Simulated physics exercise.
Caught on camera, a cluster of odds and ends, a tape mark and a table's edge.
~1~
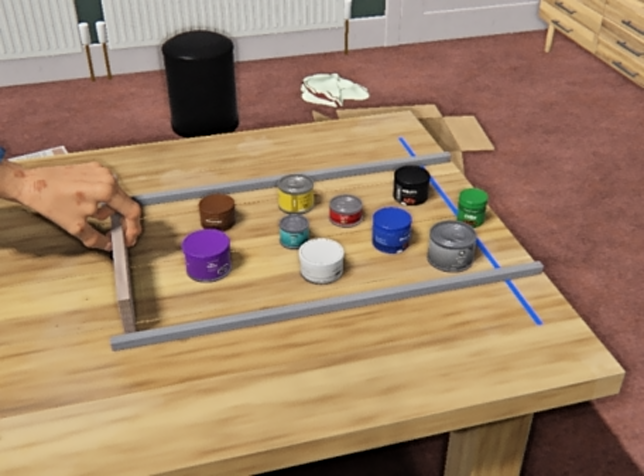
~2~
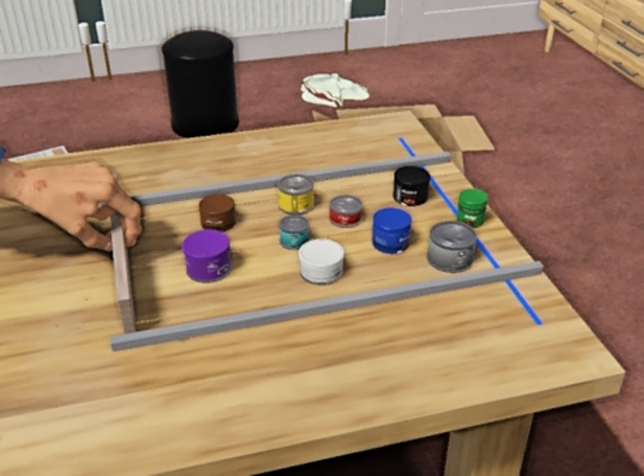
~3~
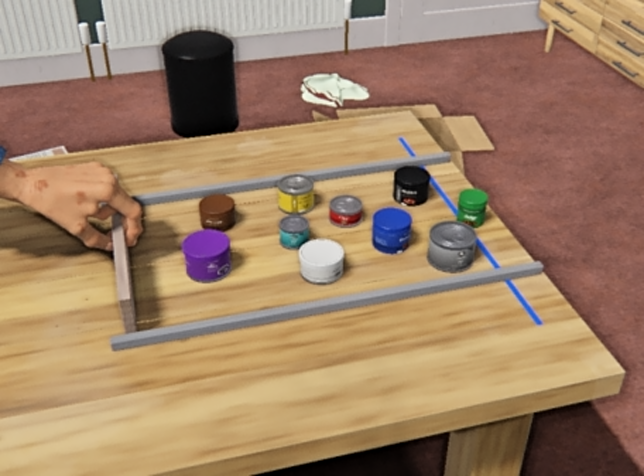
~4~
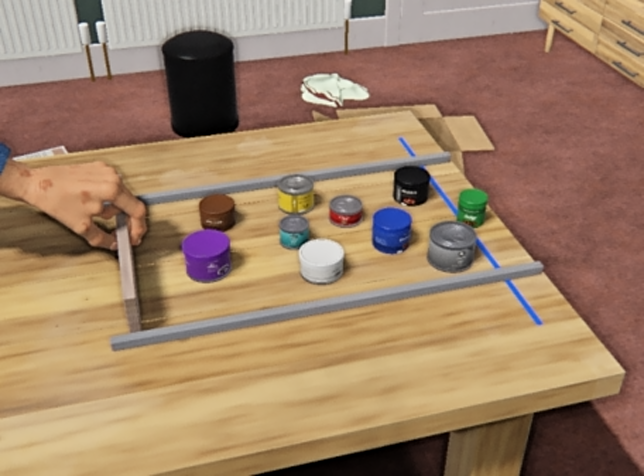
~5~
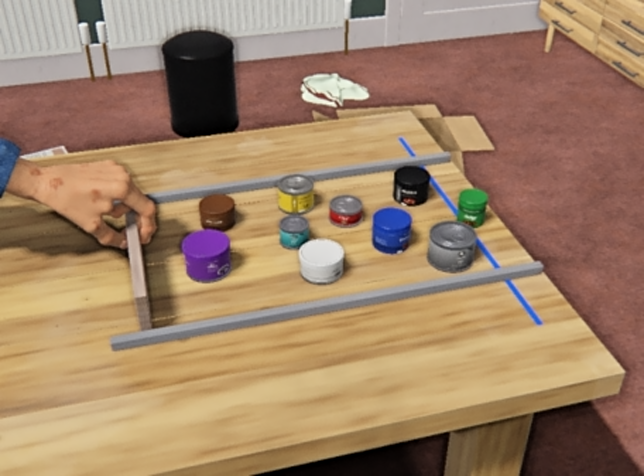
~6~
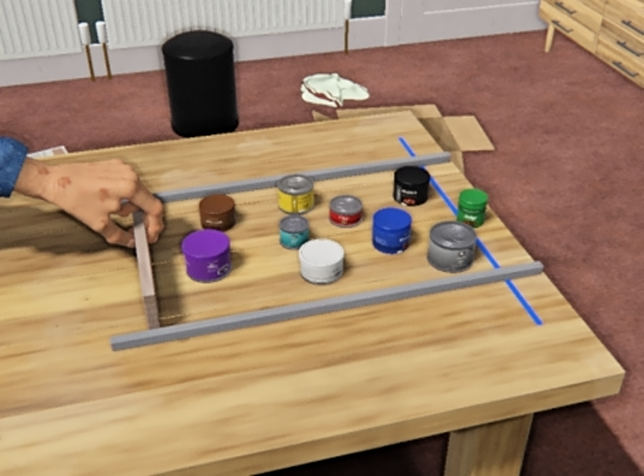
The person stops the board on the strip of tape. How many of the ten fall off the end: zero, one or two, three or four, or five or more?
The number that fall off is five or more.
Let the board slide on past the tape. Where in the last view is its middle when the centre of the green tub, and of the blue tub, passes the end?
About (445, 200), and (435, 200) for the other.
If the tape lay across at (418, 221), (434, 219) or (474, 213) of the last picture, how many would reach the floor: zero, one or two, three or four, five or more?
One after another: None at all; none at all; more than four.
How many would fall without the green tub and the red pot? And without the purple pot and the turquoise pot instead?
3 in the first case, 3 in the second.
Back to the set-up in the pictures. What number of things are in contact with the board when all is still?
It touches 5.
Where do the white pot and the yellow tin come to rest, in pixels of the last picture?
The white pot at (507, 241), the yellow tin at (444, 162).
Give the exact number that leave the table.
The count is 5.
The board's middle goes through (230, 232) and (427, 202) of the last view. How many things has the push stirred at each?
By then 2, and 10.
A little later, none off yet; green tub at rest near (472, 209); black tub at rest near (411, 186); grey pot at rest near (452, 247).
When it is over, the number that fall off is five or more; down, red pot, blue tub, grey pot, black tub and green tub.
